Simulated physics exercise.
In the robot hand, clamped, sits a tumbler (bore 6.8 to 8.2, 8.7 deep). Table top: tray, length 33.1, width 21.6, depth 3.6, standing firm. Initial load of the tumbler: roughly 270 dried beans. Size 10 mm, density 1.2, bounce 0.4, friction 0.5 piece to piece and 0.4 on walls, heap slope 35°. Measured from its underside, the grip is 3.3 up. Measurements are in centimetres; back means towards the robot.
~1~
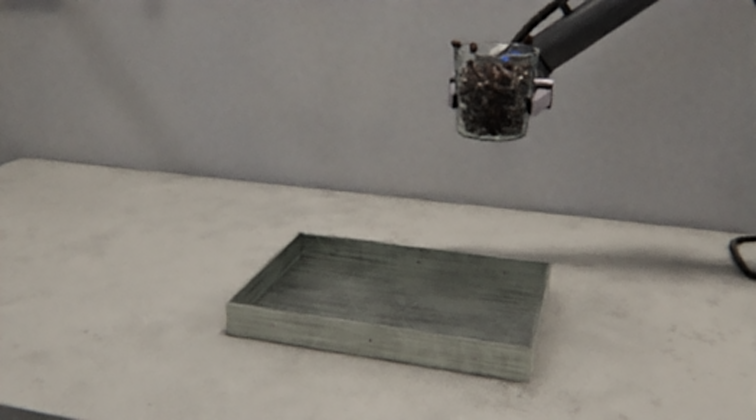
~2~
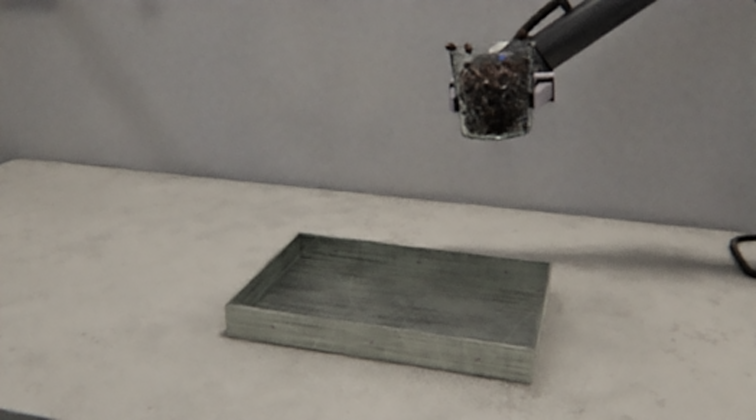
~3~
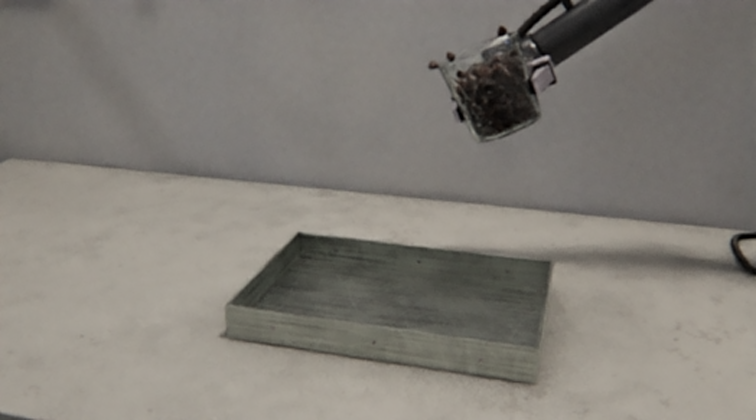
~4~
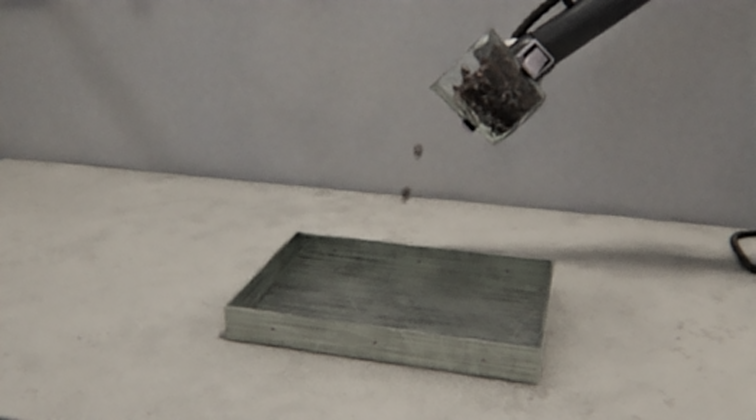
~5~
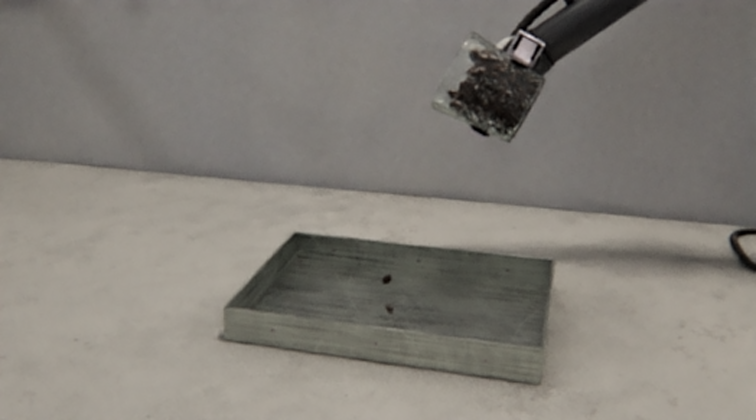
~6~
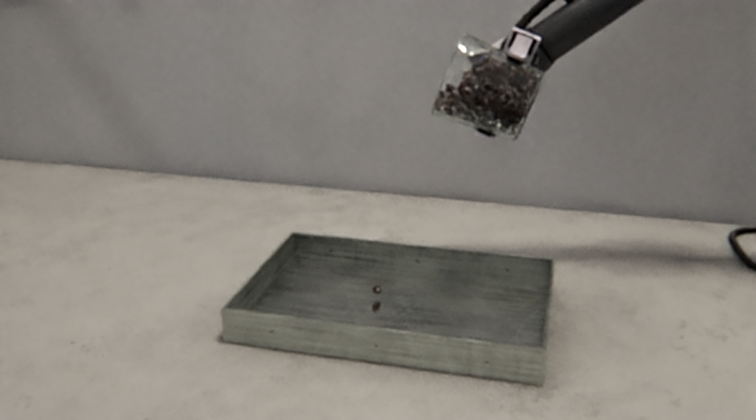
At first, a robot arm holds a clear tumbler packed with small dark beans upright above a shallow greenish tray on a pale table. The arm then tilts the tumbler forward, to the left, and two beans drop from it and land in the tray, while the tumbler tips further with most beans still inside.
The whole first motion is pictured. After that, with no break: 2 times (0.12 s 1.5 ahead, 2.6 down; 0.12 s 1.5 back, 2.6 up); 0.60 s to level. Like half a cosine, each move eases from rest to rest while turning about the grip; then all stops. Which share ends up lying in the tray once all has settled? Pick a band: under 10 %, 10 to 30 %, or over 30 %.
Under 10 %.
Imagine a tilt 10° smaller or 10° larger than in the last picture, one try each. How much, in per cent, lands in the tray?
About 0 per cent for the first try and 10 per cent for the second.
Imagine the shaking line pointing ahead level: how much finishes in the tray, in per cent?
It comes to near 30 percent.
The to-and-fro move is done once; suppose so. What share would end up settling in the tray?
It would come to about 5 %.
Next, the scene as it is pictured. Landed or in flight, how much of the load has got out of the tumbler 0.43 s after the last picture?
Roughly 5 percent is out.
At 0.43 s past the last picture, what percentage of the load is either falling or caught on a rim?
1 %.
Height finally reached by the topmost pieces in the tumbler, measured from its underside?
Top of the fill: Near 9.0 cm.
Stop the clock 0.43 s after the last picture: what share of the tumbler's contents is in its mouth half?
Some 40 percent is in that half.
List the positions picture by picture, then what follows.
The first frame shows tumbler middle at (494, 93), level; upper third of the load around (497, 80), from x 455 to 530, top at y 40; 269 in the tumbler.
The second frame shows tumbler middle at (494, 92), tilted 7° forward; upper third of the load around (497, 80), from x 450 to 525, top at y 35.
The third frame shows tumbler middle at (493, 90), tilted 25° forward; upper third of the load around (498, 77), from x 435 to 530, top at y 30; 268 in the tumbler, 1 in flight or on a rim.
The fourth frame shows tumbler middle at (491, 90), tilted 46° forward; upper third of the load around (497, 77), from x 405 to 535, top at y 50; 267 in the tumbler, 2 in flight or on a rim.
The fifth frame shows tumbler middle at (491, 91), tilted 64° forward; upper third of the load around (495, 77), from x 385 to 535, top at y 55; 267 in the tumbler, 2 in the tray.
The sixth frame shows tumbler middle at (491, 91), tilted 71° forward; upper third of the load around (500, 79), from x 375 to 535, top at y 60; 267 in the tumbler, 2 in the tray.
Then, 0.43 s later, tilted 71° forward, highest piece 28 above the table; 261 in the tumbler, 5 in the tray, 3 in flight or on a rim.
Then, 0.86 s later, tilted 20° forward, highest piece 30 above the table; 259 in the tumbler, 10 in the tray.
Then, 1.28 s later, level, highest piece 32 above the table; 259 in the tumbler, 10 in the tray.
Then, 2.33 s later, level, highest piece 32 above the table; 259 in the tumbler, 10 in the tray.
At rest, 259 in the tumbler, 10 in the tray. That is 4 % in the tray.
